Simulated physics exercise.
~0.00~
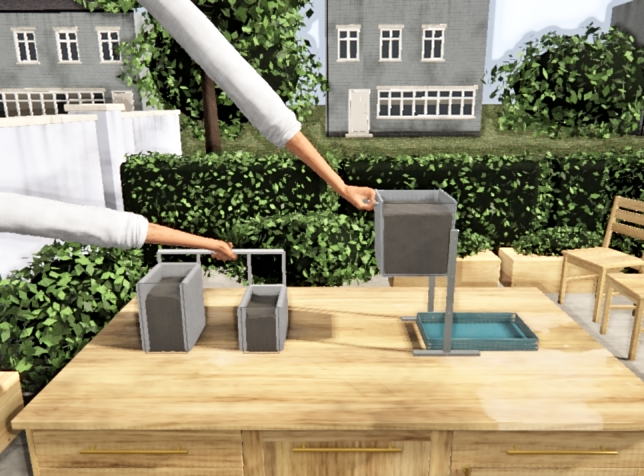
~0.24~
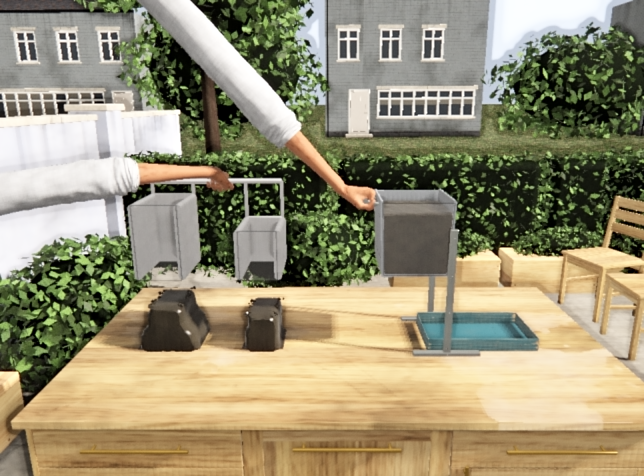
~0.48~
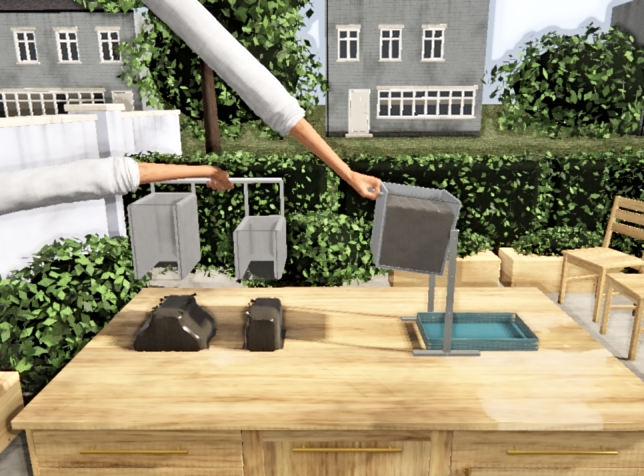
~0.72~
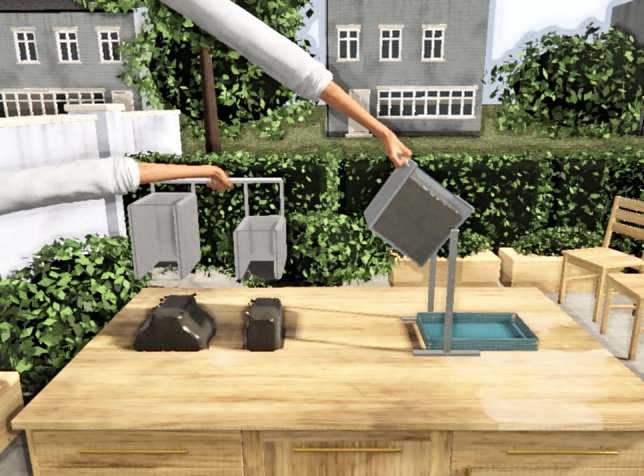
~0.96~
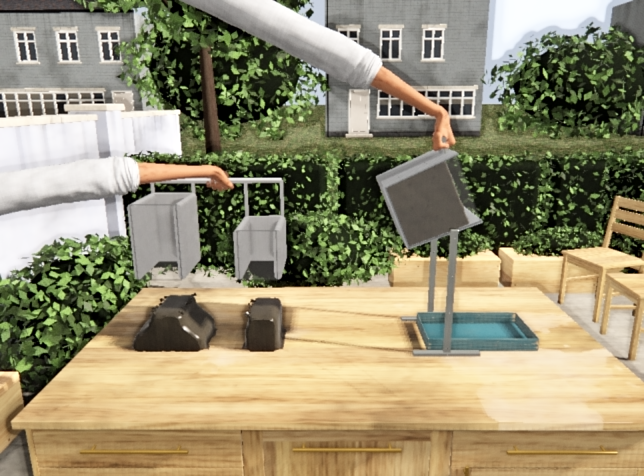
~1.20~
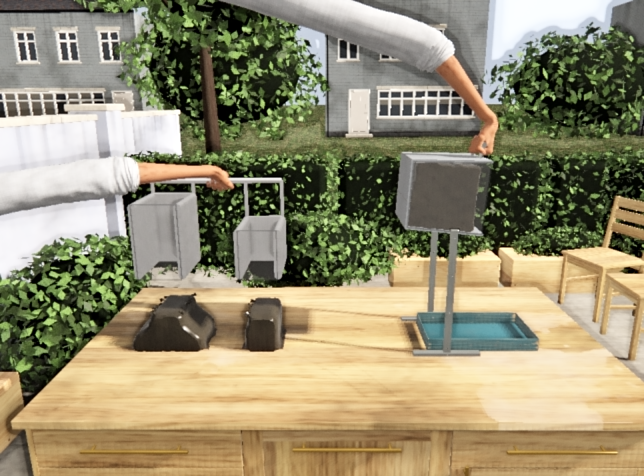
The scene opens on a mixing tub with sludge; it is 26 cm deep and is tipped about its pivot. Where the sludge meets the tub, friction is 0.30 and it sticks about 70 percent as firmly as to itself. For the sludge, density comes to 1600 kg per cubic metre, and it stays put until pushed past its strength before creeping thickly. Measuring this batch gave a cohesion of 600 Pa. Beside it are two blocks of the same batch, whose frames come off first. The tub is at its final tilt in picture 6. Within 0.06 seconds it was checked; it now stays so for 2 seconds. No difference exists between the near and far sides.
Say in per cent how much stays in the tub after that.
Close to 44 percent stays in.
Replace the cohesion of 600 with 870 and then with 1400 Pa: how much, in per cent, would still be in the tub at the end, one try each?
Result: 60 % for the first case, 100 % for the second.
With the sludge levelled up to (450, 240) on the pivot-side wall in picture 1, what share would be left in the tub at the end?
Result: Approx. 90 % remaining in tub.
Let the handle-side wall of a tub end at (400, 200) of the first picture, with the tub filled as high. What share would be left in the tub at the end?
The tub would keep roughly 75 percent.
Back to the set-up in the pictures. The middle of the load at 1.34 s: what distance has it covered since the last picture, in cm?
The distance comes to some 4 cm.
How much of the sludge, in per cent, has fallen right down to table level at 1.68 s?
I'd say about 0 per cent of it.
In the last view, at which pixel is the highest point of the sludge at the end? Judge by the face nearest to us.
Around (428, 201).
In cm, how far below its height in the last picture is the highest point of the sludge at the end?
The top ends up some 13 cm below its level in the last picture.
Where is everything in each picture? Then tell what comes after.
Handle-side rim at (383, 203), tilt 0 degrees; highest point of the sludge at (442, 214); test blocks 22 cm, 14 cm high (left to right), in the first picture.
Handle-side rim at (383, 203), tilt 0 degrees; highest point of the sludge at (442, 214); test blocks 18 cm, 14 cm high (left to right), in the second picture.
Handle-side rim at (389, 193), tilt 8 degrees; highest point of the sludge at (393, 206); test blocks 15 cm, 14 cm high (left to right), in the third picture.
Handle-side rim at (418, 166), tilt 37 degrees; highest point of the sludge at (413, 179); test blocks 15 cm, 14 cm high (left to right), in the fourth picture.
Handle-side rim at (458, 155), tilt 67 degrees; highest point of the sludge at (447, 164); test blocks 15 cm, 14 cm high (left to right), in the fifth picture.
Handle-side rim at (492, 164), tilt 93 degrees; highest point of the sludge at (423, 164); test blocks 15 cm, 14 cm high (left to right), in the sixth picture.
By 1.34 s, the tub is at 93 degrees and holds 93 %.
By 1.51 s, the tub is at 93 degrees and holds 64 %.
By 1.68 s, the tub is at 93 degrees and holds 48 %.
By 1.85 s, the tub is at 93 degrees and holds 44 %.
By 3.20 s, at the end, the tub is at 93 degrees and holds 44 %.
